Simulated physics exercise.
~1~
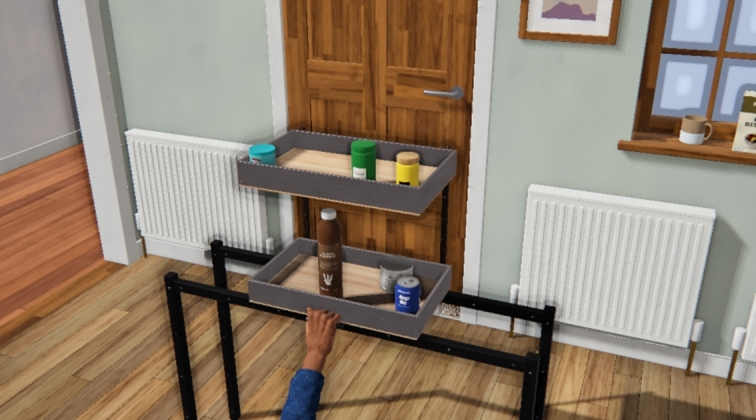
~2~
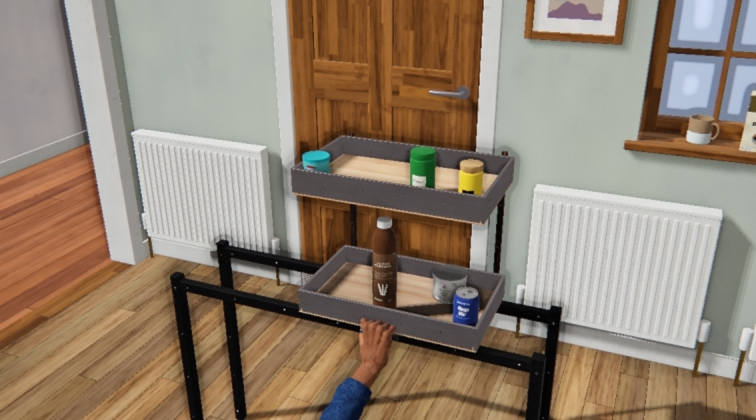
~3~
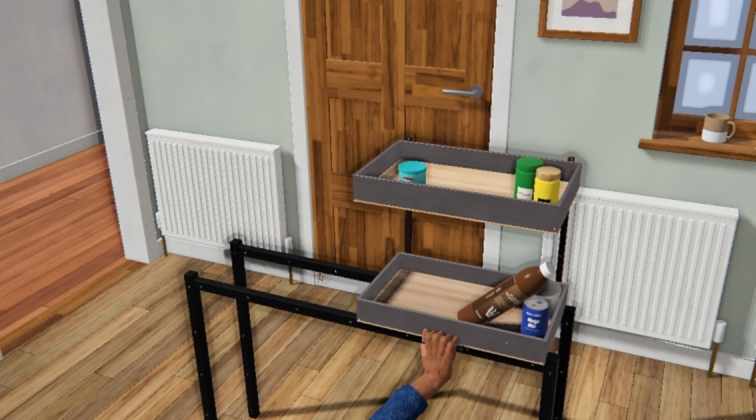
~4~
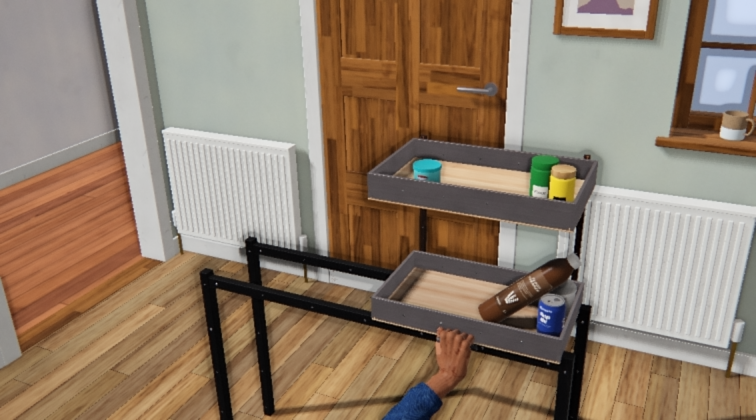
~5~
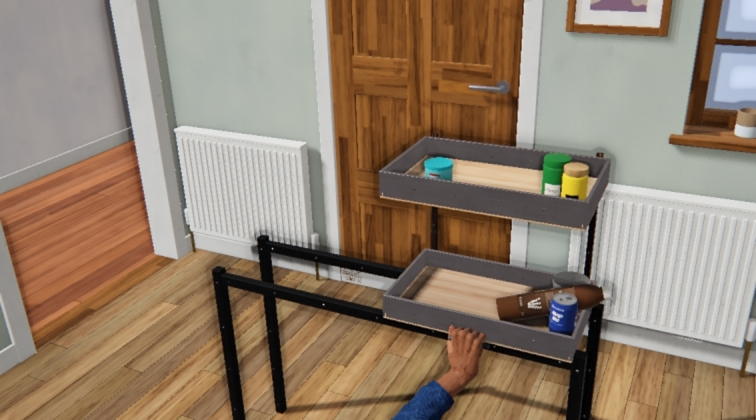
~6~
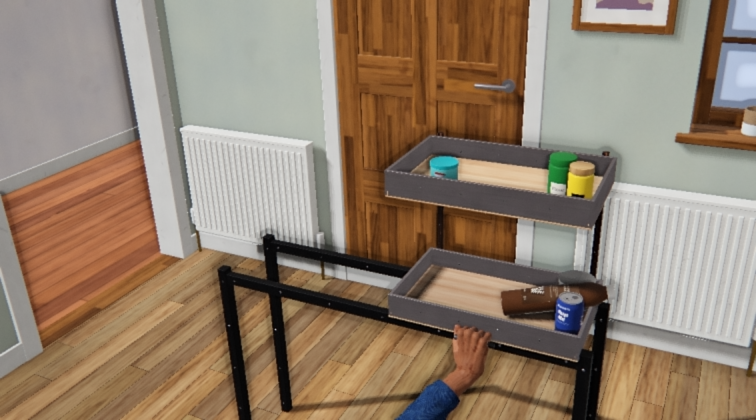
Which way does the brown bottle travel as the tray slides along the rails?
The brown bottle travels to the right, tipping over along the way and ending up on its side.
Two-level grey tray sliding right along black rails with a hand pushing, its brown bottle leaning, then ending on its side.
